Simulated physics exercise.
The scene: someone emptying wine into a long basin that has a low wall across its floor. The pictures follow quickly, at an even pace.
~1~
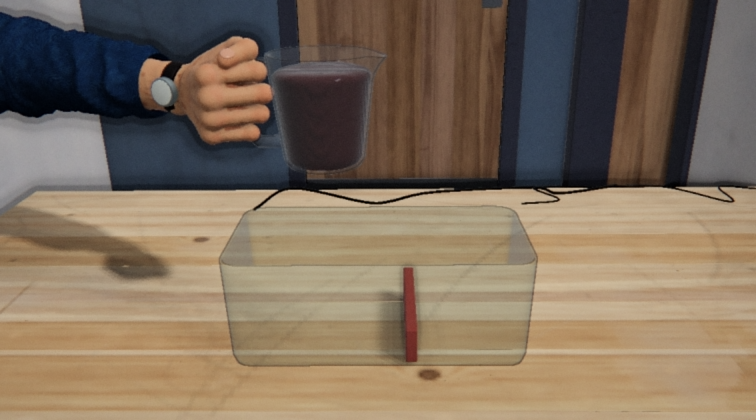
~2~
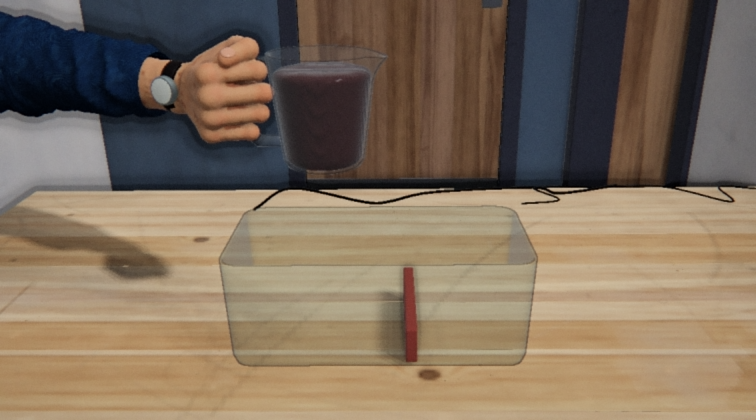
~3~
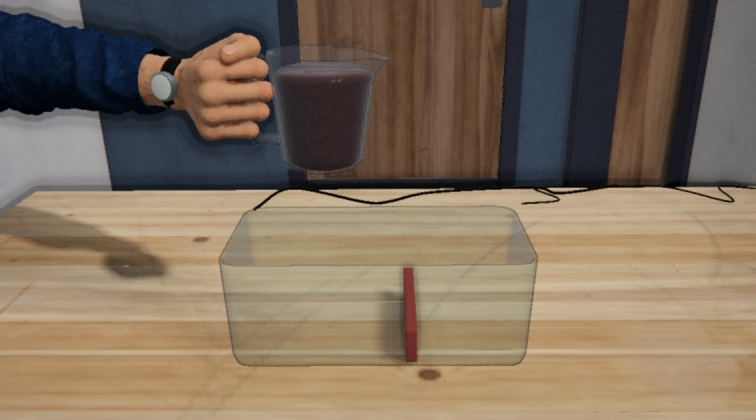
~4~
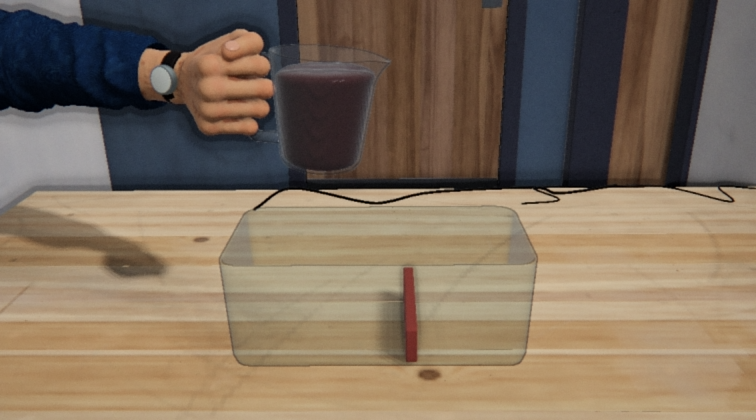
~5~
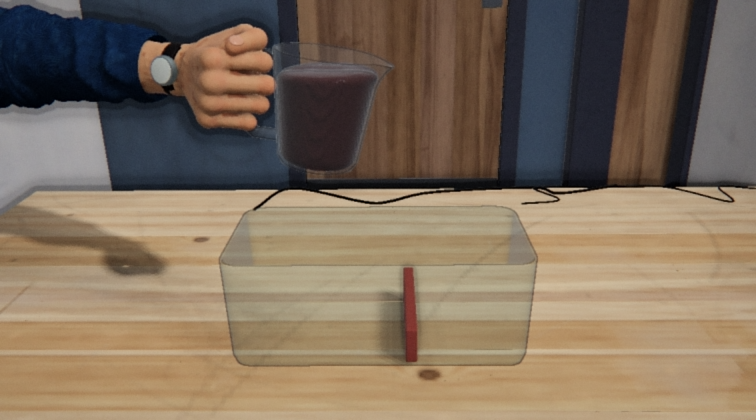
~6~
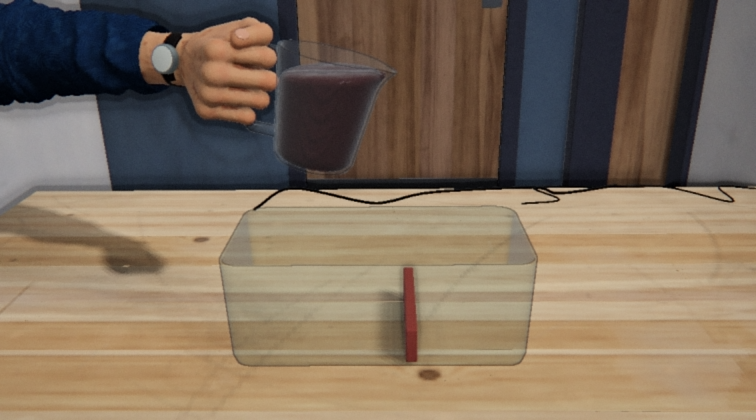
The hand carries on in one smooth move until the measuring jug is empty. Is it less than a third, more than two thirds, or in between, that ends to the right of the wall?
In the end more than two thirds is right of the wall.
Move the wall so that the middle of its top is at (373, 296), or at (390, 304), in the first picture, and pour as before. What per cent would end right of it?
About 95 and 85 per cent.
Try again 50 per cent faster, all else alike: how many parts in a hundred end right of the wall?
About 85 per cent.
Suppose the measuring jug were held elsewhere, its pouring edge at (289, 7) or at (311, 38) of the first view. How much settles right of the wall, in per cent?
Near 5 % and 20 %.
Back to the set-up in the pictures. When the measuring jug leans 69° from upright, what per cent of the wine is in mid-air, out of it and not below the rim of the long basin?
About 20 per cent.
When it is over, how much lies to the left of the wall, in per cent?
Roughly 10 in a hundred.
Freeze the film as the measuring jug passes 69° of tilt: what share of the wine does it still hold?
Close to 70 per cent.
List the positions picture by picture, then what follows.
The first picture shows tilt 0°; pouring edge (387, 54); surface from (273, 70) to (372, 70); the long basin's rim runs from (233, 236) to (525, 234); the wall's top is at (410, 297).
The second picture shows tilt 1°; pouring edge (387, 55); surface from (273, 70) to (372, 70).
The third picture shows tilt 2°; pouring edge (389, 57); surface from (275, 70) to (374, 71).
The fourth picture shows tilt 5°; pouring edge (391, 60); surface from (276, 71) to (376, 71).
The fifth picture shows tilt 9°; pouring edge (394, 65); surface from (279, 71) to (380, 71).
The sixth picture shows tilt 13°; pouring edge (397, 71); surface from (281, 72) to (386, 73).
A moment on, the measuring jug is tipped part way and 70 per cent is still to pour, 0 is left of the wall and 12 right of it.
Next, the measuring jug is tipped right over and 10 per cent is still to pour, 3 is left of the wall and 75 right of it.
Then the measuring jug is tipped right over and 0 per cent is still to pour, 10 is left of the wall and 88 right of it.
Later the measuring jug is tipped right over and 0 per cent is still to pour, 11 is left of the wall and 88 right of it.
In the end 11 per cent lies left of the wall, 88 right of it and 2 outside.
